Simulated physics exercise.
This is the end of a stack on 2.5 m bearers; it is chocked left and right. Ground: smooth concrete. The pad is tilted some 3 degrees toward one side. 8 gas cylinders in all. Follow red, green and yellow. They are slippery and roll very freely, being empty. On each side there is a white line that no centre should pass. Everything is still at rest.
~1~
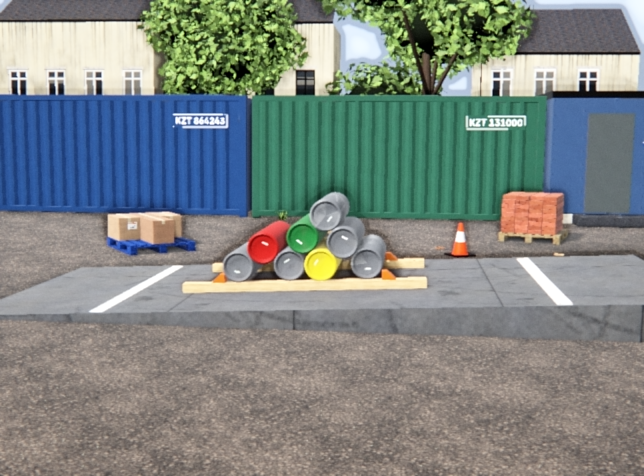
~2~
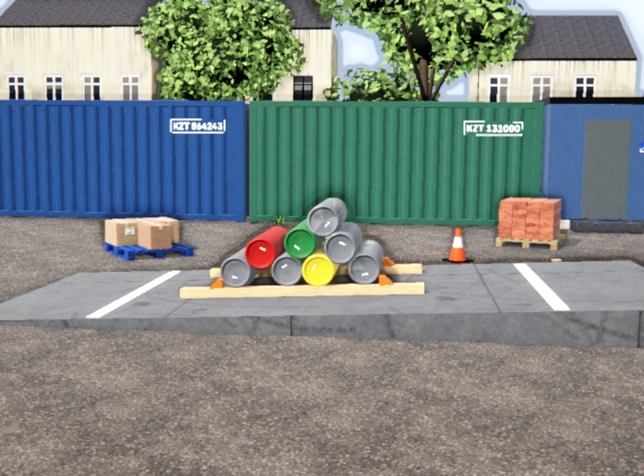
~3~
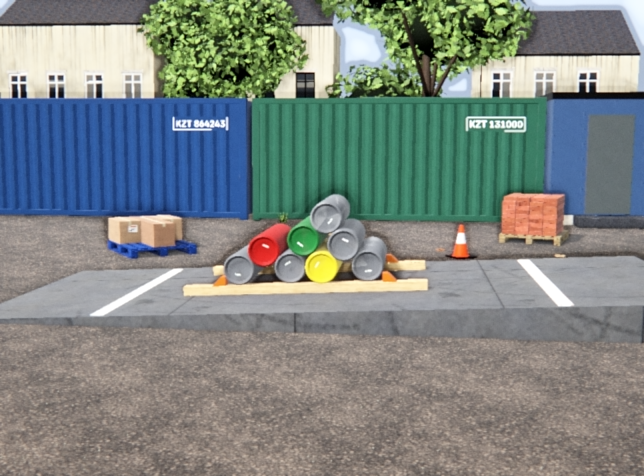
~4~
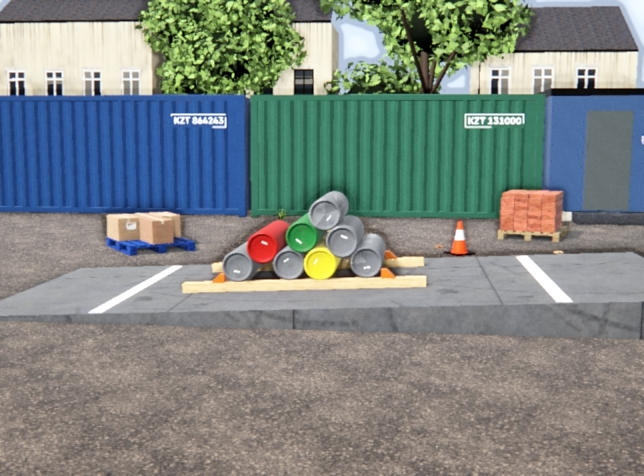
Nothing moved in the stack of gas cylinders, with red, green and yellow ones among the grey, which stayed still on wooden bearers between two white lines, in front of blue and green containers.
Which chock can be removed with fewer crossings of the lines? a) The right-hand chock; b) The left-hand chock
The right-hand chock (a).
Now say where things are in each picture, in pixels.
In the first frame, red (262, 249), green (303, 238), yellow (321, 265); the pad slopes 3° down to the left; 4 of the 8 form the bottom row; nothing moves.
In the second frame, red (260, 254), green (300, 243), yellow (318, 271); all still.
In the third frame, red (263, 251), green (303, 240), yellow (321, 268); both chocks in; lines at (128, 294) and (548, 286); nothing moves.
In the fourth frame, red (262, 248), green (302, 237), yellow (320, 264); all still.
Chock on the left freed, after 2.9 s, red is past the left line; green is past the left line; yellow is off the bearers, 35 cm short of the left line, rolling left; 3 over a line so far.
Chock on the left freed, at the end, red is past the left line; green is past the left line; yellow is past the left line; 8 over a line so far.
Chock on the right freed, after 0.8 s, red is up on others, 85 cm from the bearers' left end; green is up on others, 120 cm from the bearers' right end; yellow is on the bearers, 105 cm from the bearers' right end; 0 over a line so far.
Chock on the right freed, at the end, red is up on others, 85 cm from the bearers' left end; green is up on others, 120 cm from the bearers' right end; yellow is on the bearers, 105 cm from the bearers' right end; 0 over a line so far.
